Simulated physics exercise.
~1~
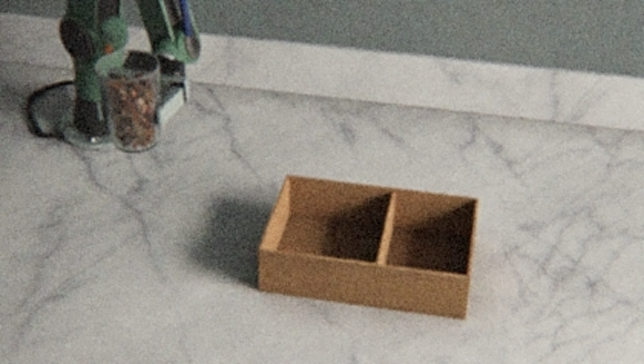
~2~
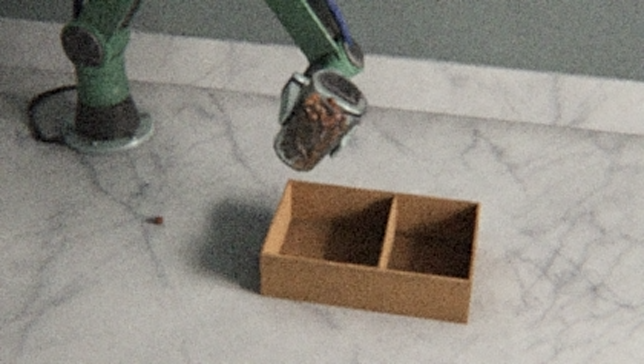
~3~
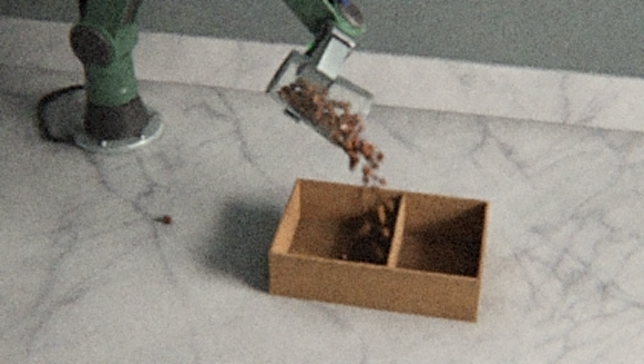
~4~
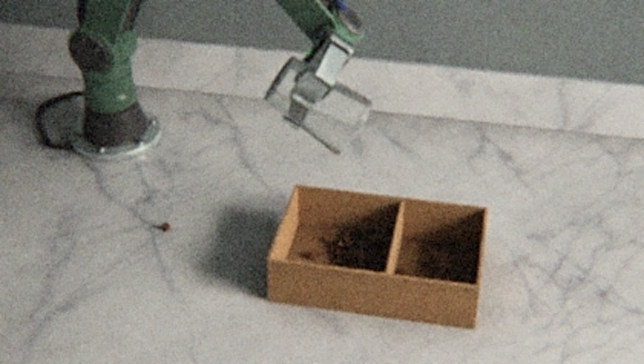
A green robot arm carried a clear tumbler of brown pellets to the right and tipped it over a divided wooden box on a marble surface, pouring them in until it was empty; most landed in the left compartment, and one stray piece lay outside.
